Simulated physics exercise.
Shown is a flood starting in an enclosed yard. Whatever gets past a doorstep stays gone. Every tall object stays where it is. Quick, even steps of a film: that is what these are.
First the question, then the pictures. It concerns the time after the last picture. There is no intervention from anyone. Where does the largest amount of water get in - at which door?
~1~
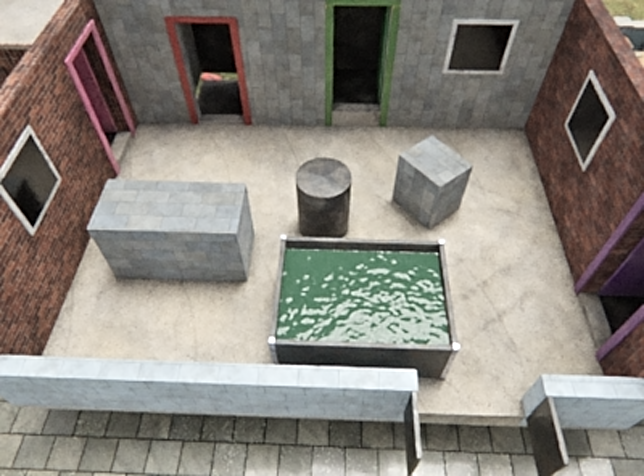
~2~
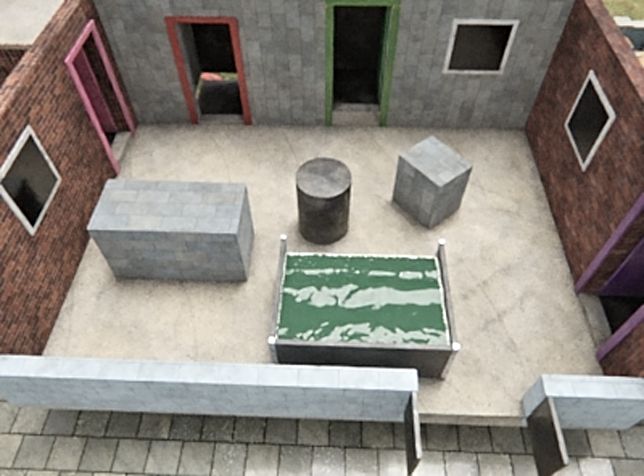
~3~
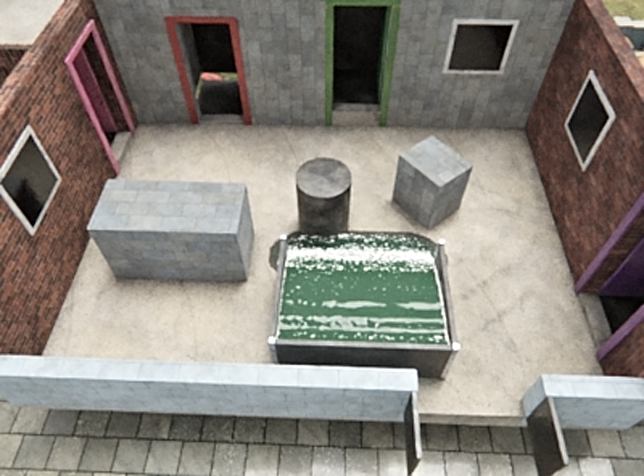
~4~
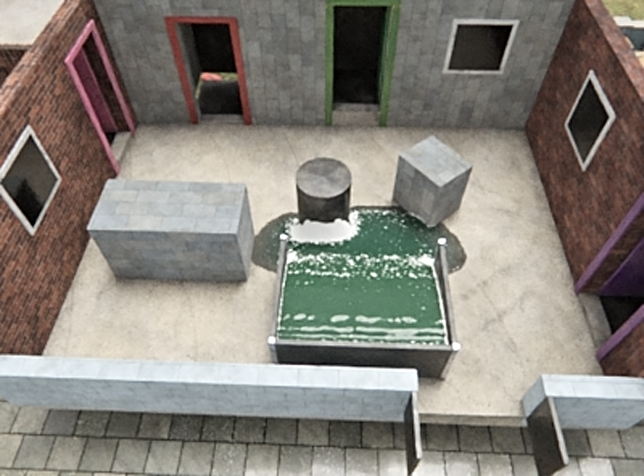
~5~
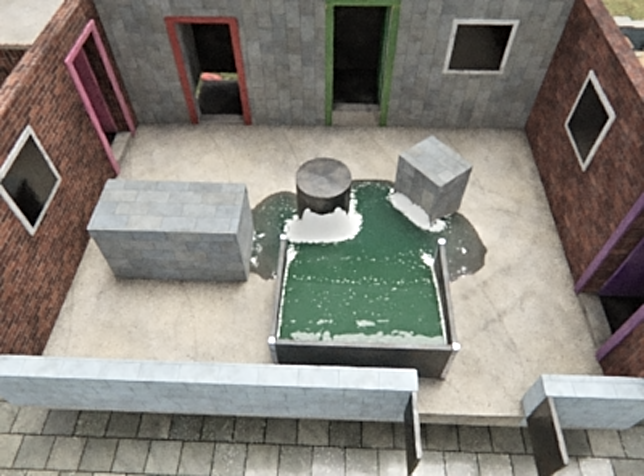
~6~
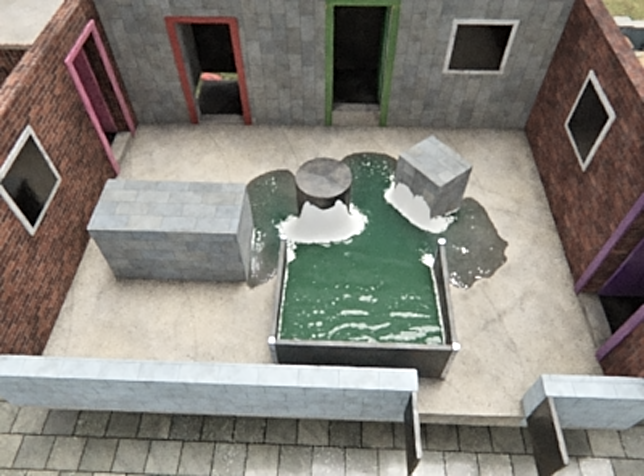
At the red door.
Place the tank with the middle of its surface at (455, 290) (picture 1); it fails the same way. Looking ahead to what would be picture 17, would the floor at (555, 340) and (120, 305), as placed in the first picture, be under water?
The first point is unwetted and the second is unwetted.
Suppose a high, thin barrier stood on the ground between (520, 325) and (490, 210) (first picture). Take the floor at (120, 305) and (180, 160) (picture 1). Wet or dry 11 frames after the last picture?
Taking the two points in order, the first is spared and the second is swamped.
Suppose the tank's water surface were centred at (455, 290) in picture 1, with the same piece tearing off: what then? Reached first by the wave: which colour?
The green door.
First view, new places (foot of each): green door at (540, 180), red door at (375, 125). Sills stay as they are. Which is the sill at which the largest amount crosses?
My pick is the door marked red.
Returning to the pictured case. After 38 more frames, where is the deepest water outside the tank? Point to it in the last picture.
Estimated pixel: (39, 367).
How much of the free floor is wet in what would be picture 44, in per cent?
I'd put it at roughly 95 per cent.
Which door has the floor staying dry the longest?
I'd point to the purple door.
A moment on, water covers 40 % of the floor; green door a trickle in, red door wet at the sill, nothing in, purple door not reached, pink door not reached.
Next, water covers 60 % of the floor; green door a trickle in, red door some in, purple door not reached, pink door wet at the sill, nothing in.
Then, water covers 75 % of the floor; green door a trickle in, red door some in, purple door wet at the sill, nothing in, pink door a trickle in.
Later, water covers 95 % of the floor; green door a trickle in, red door a lot in, purple door a trickle in, pink door some in.
In the end, water covers 100 % of the floor; green door a trickle in, red door a lot in, purple door a trickle in, pink door some in; the red door has let in the most.
